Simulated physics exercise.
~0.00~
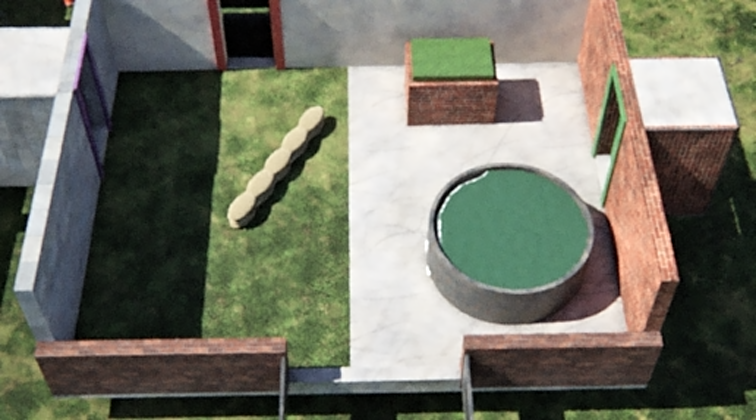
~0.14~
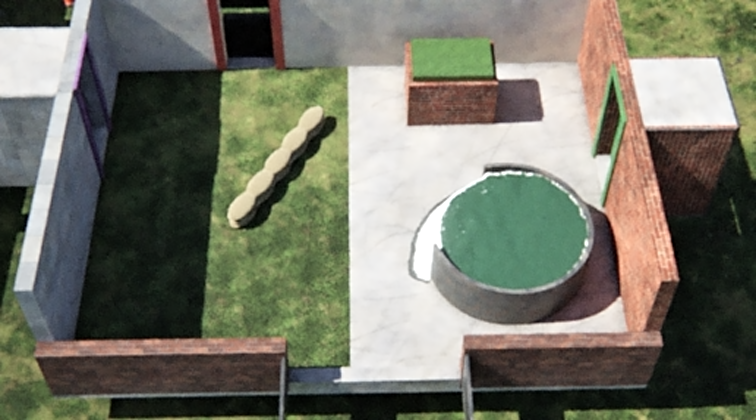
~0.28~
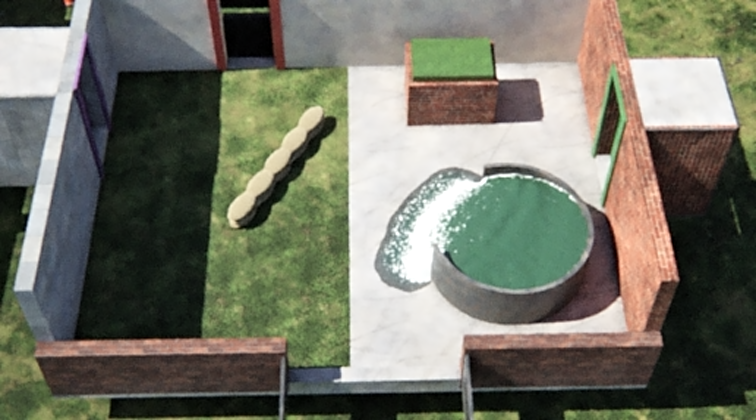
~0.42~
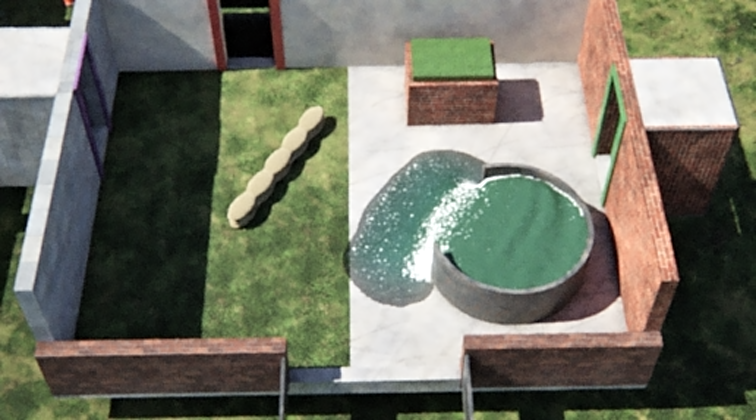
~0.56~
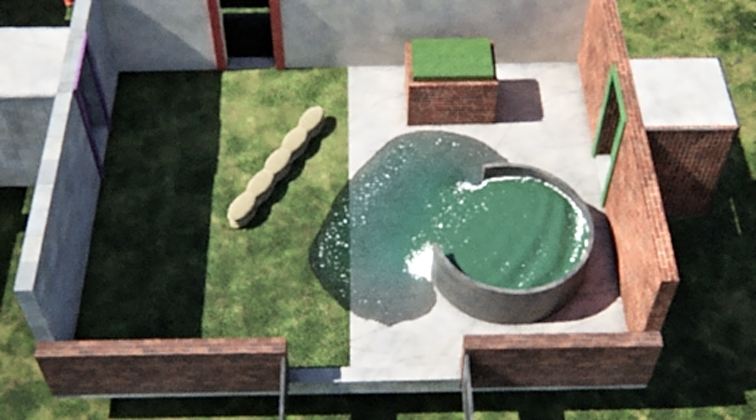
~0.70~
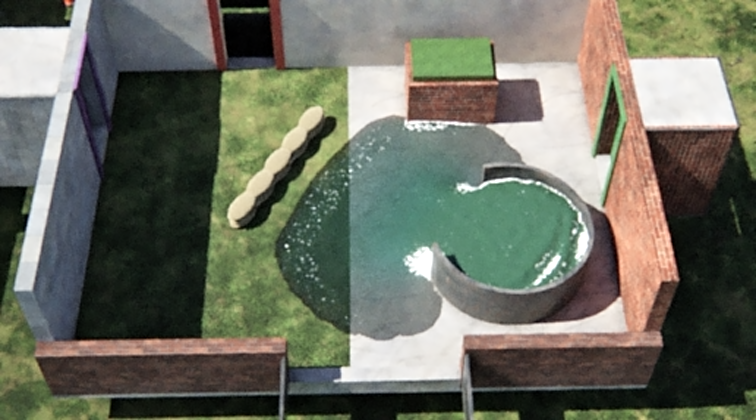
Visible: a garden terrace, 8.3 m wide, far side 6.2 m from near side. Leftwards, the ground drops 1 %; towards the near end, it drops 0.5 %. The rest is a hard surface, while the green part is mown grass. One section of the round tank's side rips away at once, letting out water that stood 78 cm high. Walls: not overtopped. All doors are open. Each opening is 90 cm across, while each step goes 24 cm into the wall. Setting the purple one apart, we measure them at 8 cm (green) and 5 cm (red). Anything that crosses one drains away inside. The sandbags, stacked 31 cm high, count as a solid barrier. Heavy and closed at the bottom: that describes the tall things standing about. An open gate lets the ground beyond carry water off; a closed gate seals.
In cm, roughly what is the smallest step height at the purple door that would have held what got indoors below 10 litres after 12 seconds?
10 cm.
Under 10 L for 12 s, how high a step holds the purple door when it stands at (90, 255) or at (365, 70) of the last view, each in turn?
About 9.5 cm for the first and 26 cm for the second.
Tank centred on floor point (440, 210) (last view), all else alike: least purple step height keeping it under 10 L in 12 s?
Then close to 9.5 cm.
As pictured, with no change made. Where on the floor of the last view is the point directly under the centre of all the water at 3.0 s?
Centre of mass: About (363, 208) px.
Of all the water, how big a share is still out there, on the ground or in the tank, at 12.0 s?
Something like 90 per cent of it remains.
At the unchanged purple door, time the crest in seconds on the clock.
The level tops out around 8.0 s.
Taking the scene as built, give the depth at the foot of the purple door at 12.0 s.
It stands about 11.0 centimetres deep.
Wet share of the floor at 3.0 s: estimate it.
I'd say near 60 percent.
After 1.4 s water covers 30 % of the floor, deepest (40 cm) near (296, 162); it has not reached the purple door.
After 3.0 s water covers 60 % of the floor, deepest (29 cm) near (359, 69); it has not reached the purple door.
After 12.0 s water covers 100 % of the floor, deepest (12 cm) near (69, 373); 11 cm at the purple door, 0 litres in over its 22 cm step.
At the purple door as built, the water arrived by 5.2 s and peaked near 13 cm at 7.8 s.
With a step of 8.5 cm, 24 litres would have come in within the 12 s; with 11.5 cm, 1 litre. So under 10 litres takes about 10 cm.
